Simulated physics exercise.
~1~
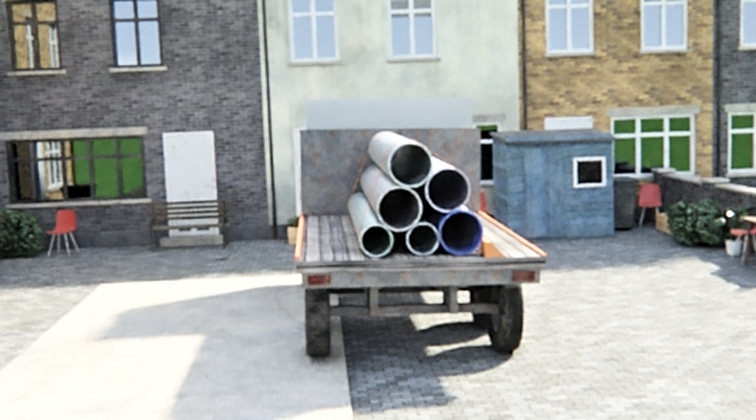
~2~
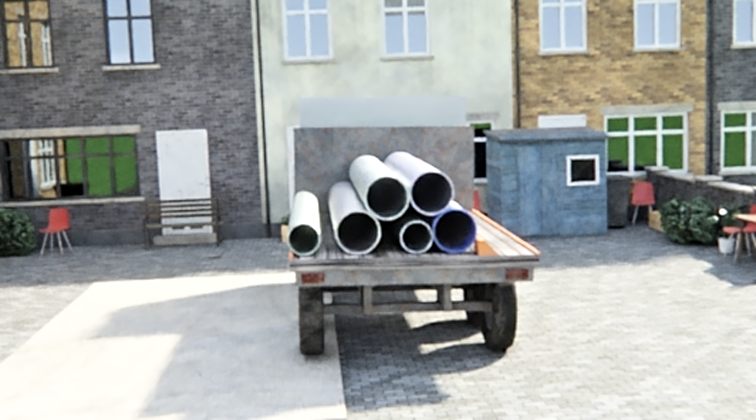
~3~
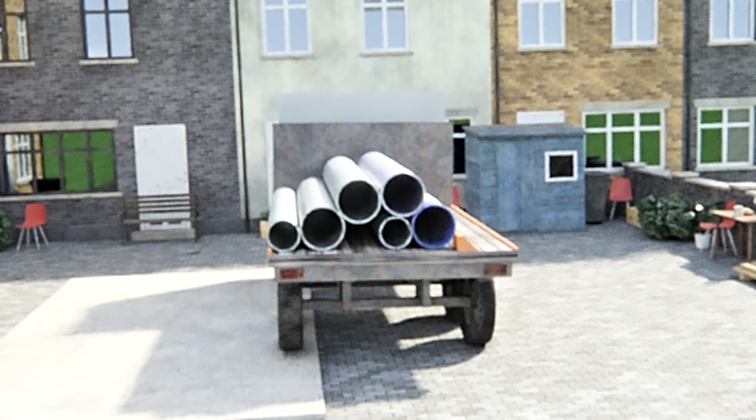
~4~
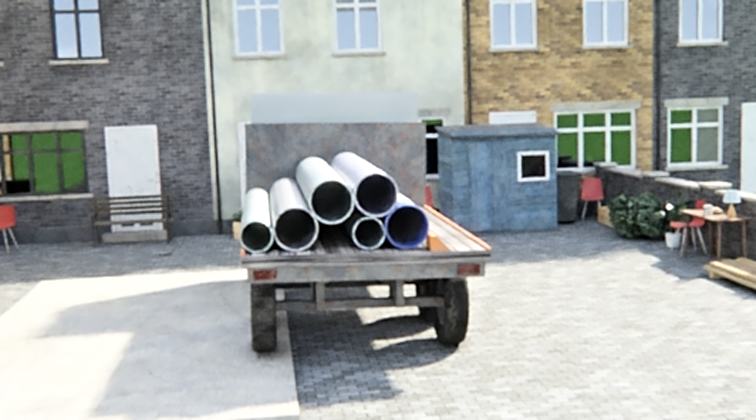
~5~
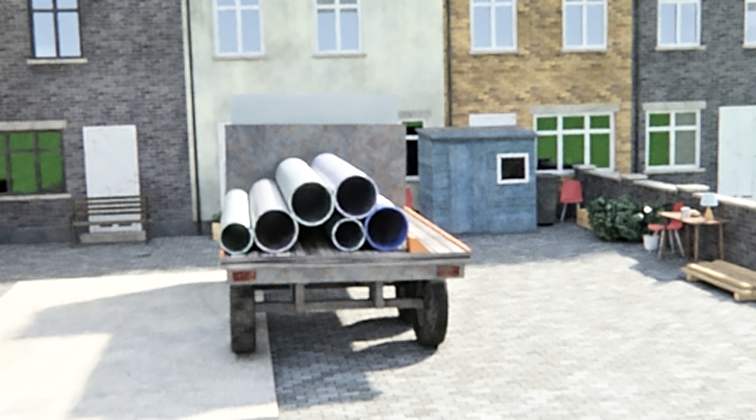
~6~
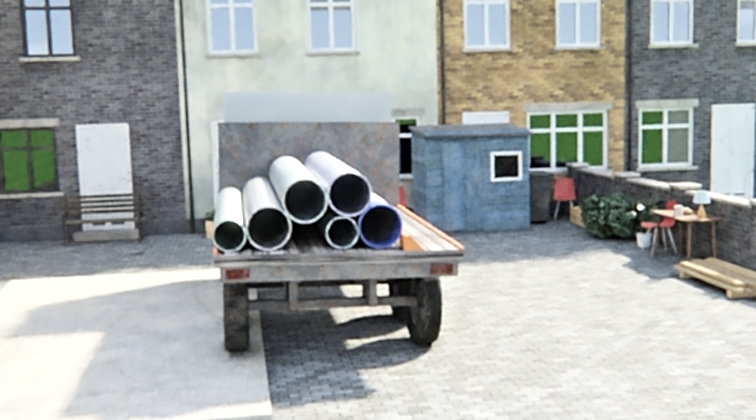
We see a stack of grey pipes and one blue pipe on a flatbed lorry, viewed from behind. The stack slumps leftward into a lower pile as the view pans slightly right, then settles with the blue pipe still at the right and every pipe on the deck.
